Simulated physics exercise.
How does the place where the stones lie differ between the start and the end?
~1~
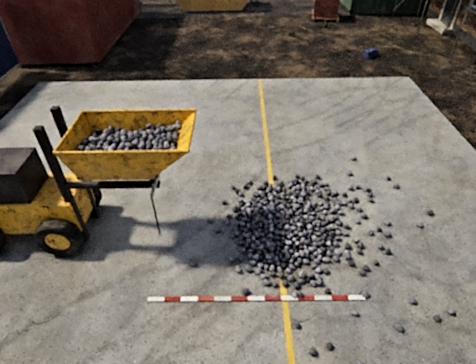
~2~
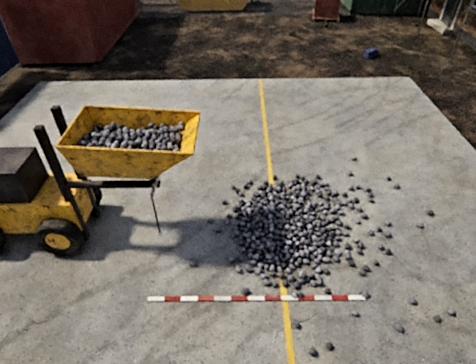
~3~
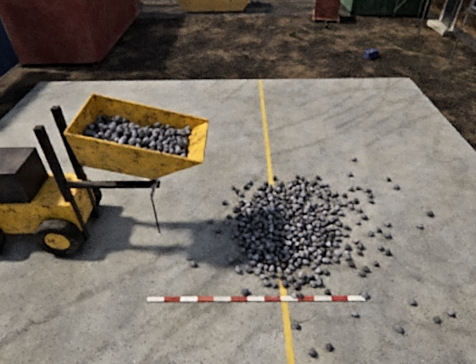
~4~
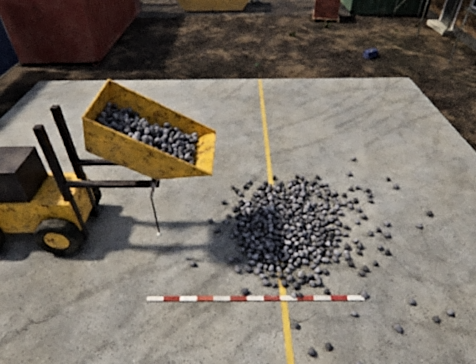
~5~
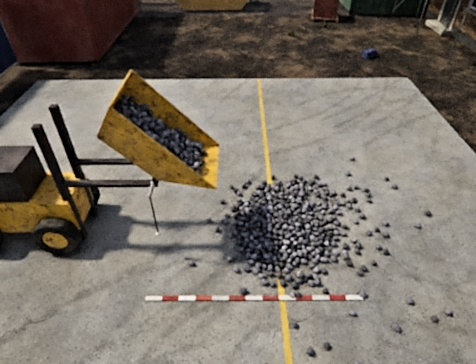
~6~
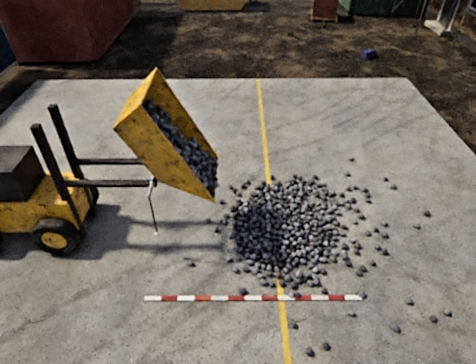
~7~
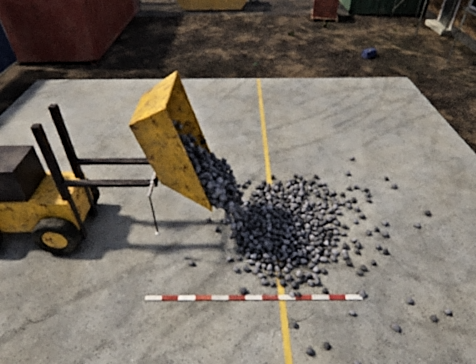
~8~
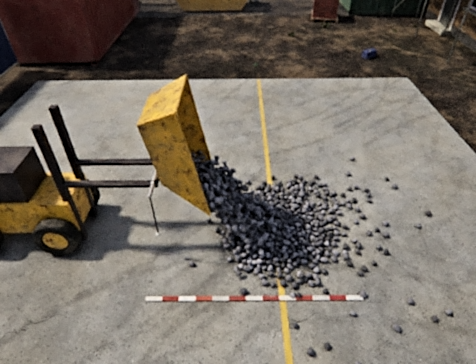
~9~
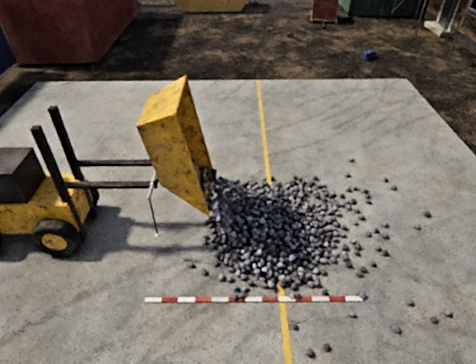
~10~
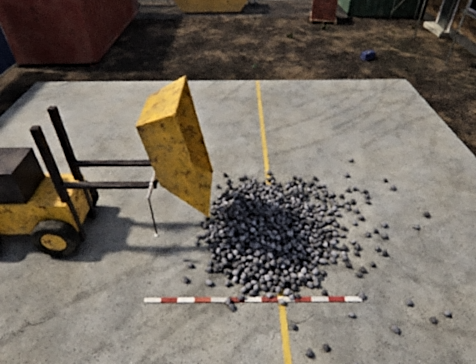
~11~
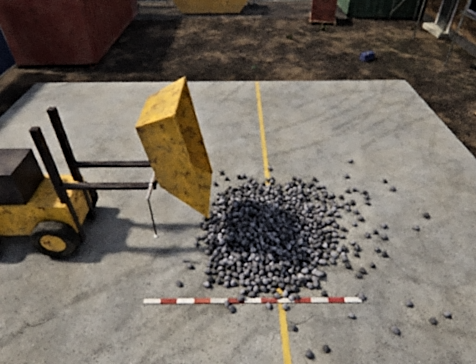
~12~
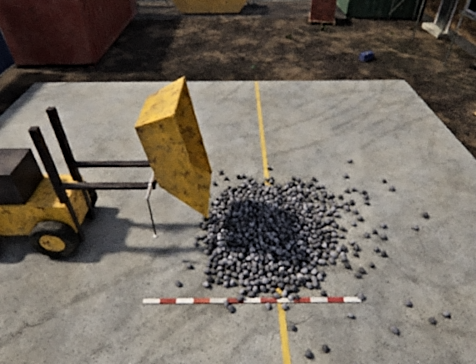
At the start some of the stones are in the raised skip on the left and the rest lie in a heap on the ground. At the end they are all on the ground in one bigger heap, so as a whole they lie further right and lower.
